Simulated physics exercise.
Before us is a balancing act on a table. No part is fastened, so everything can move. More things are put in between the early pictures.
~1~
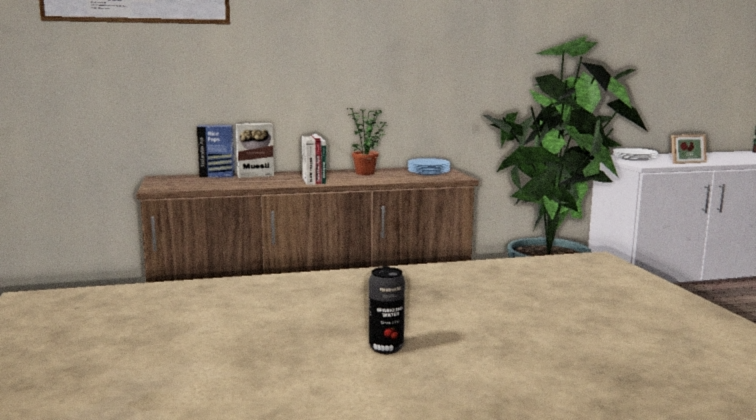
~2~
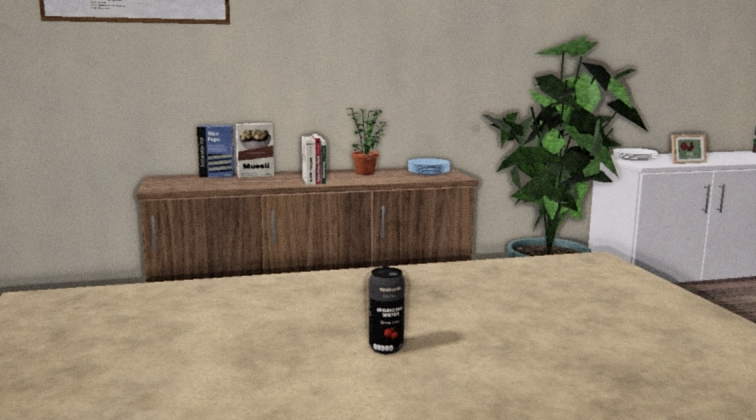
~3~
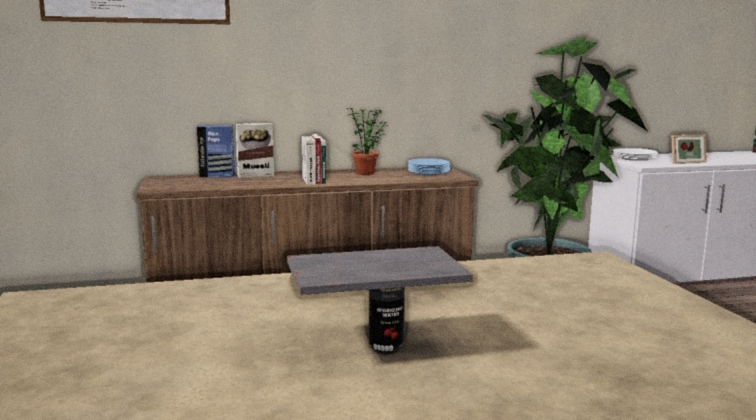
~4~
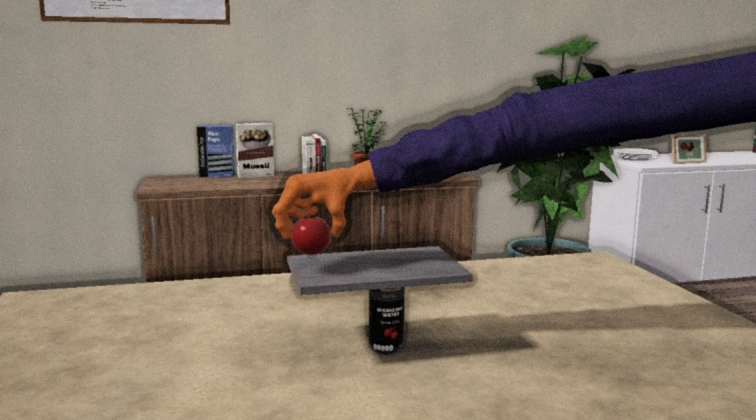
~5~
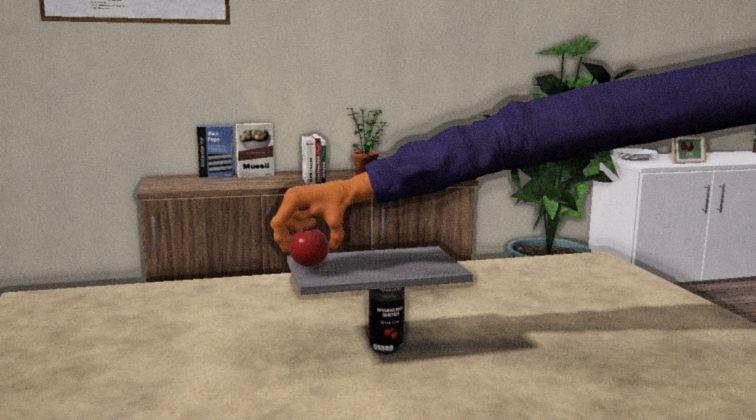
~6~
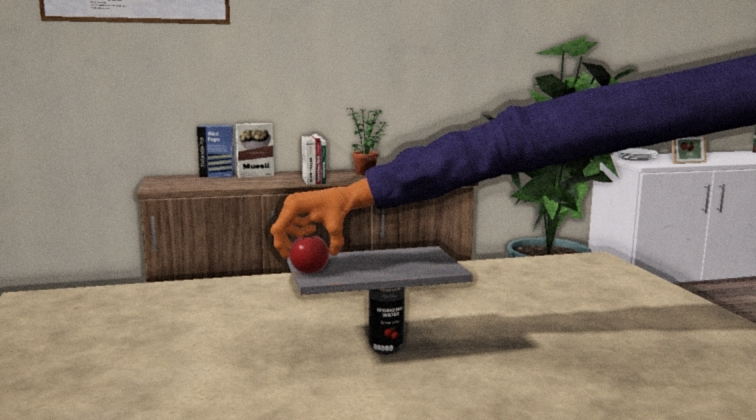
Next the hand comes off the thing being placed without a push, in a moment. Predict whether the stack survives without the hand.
It falls down.
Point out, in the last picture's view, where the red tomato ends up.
The object ends up somewhere around (258, 352).
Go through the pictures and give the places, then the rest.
In the first frame, the last thing is not in view yet.
In the second frame, the last thing is not in view yet.
In the third frame, the last thing is not in view yet; grey board (376, 268).
In the fourth frame, on its way; red tomato (311, 235); grey board (376, 268).
In the fifth frame, on its way; red tomato (309, 247); grey board (376, 268).
In the sixth frame, in place under the hand; red tomato (309, 254); grey board (376, 268).
Then, 0.40 s later than the last frame, red tomato now fallen; grey board tilted by 63°.
Then, 0.50 s later than the last frame, grey board tilted by 63°.
Then, 1.20 s later than the last frame, grey board now fallen.
When it is over, fallen, grey board and red tomato; black can as before. End places, in pixels of the last picture, red tomato near (258, 352). The stack loses its balance.
